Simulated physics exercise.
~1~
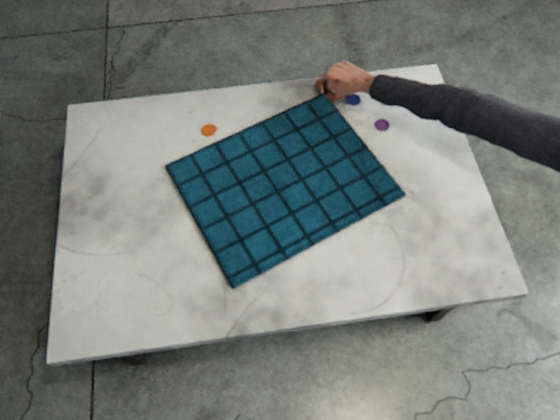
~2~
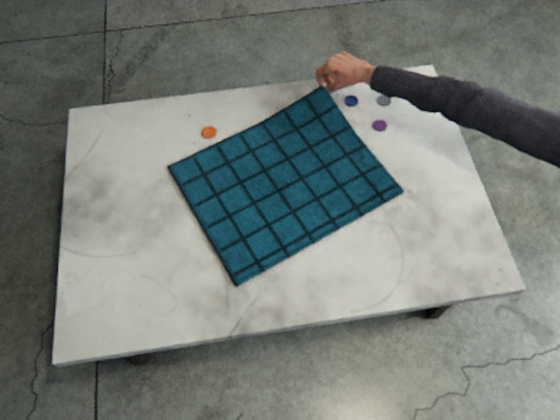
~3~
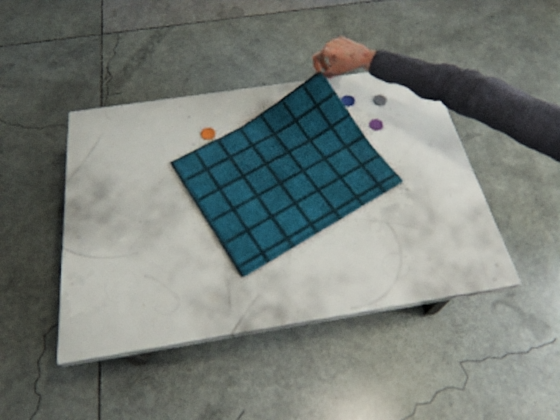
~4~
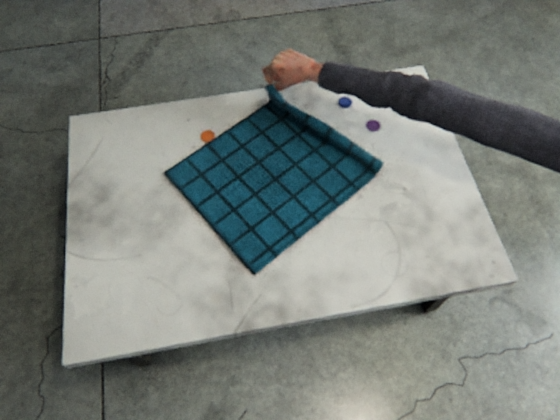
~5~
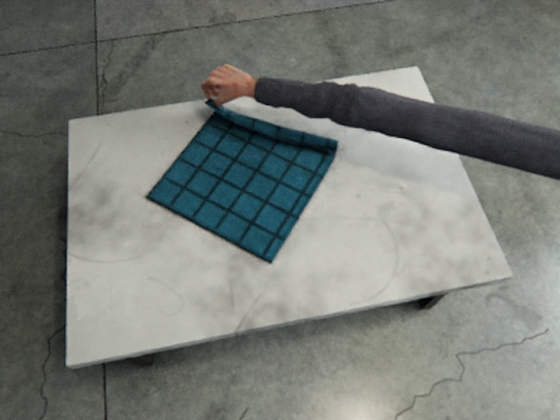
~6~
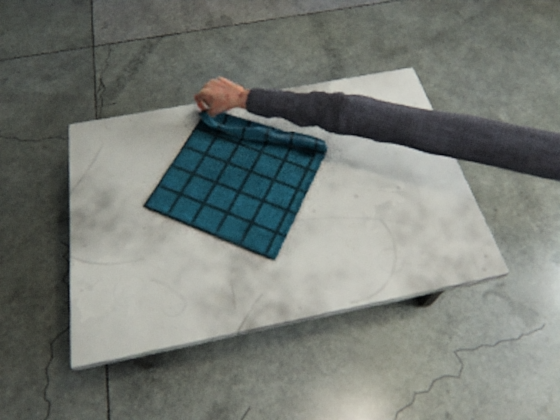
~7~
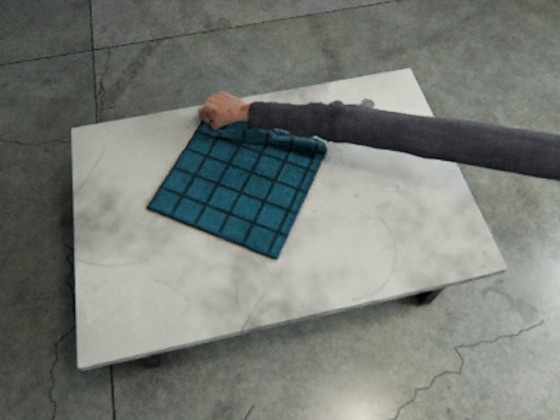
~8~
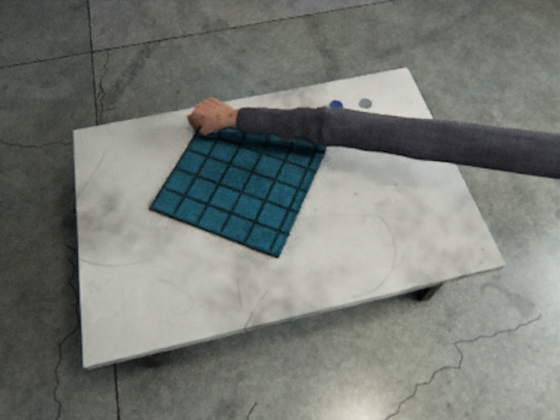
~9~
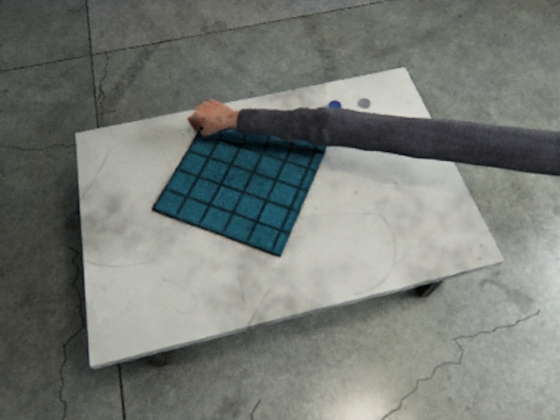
A pale, grey-smudged workbench stands on a cracked concrete floor, seen from above at an angle as the view drifts slightly sideways. A teal tea towel with a dark grid lies on it, with an orange button near its upper left edge and purple, blue and grey discs to the right of its top corner. A hand in a dark grey sleeve pinches that corner and lifts it a little. It draws the corner leftward, folding the towel over and covering the orange button. The hand lowers the corner and stays there, the towel partly folded, with the blue and grey discs visible beyond the arm.
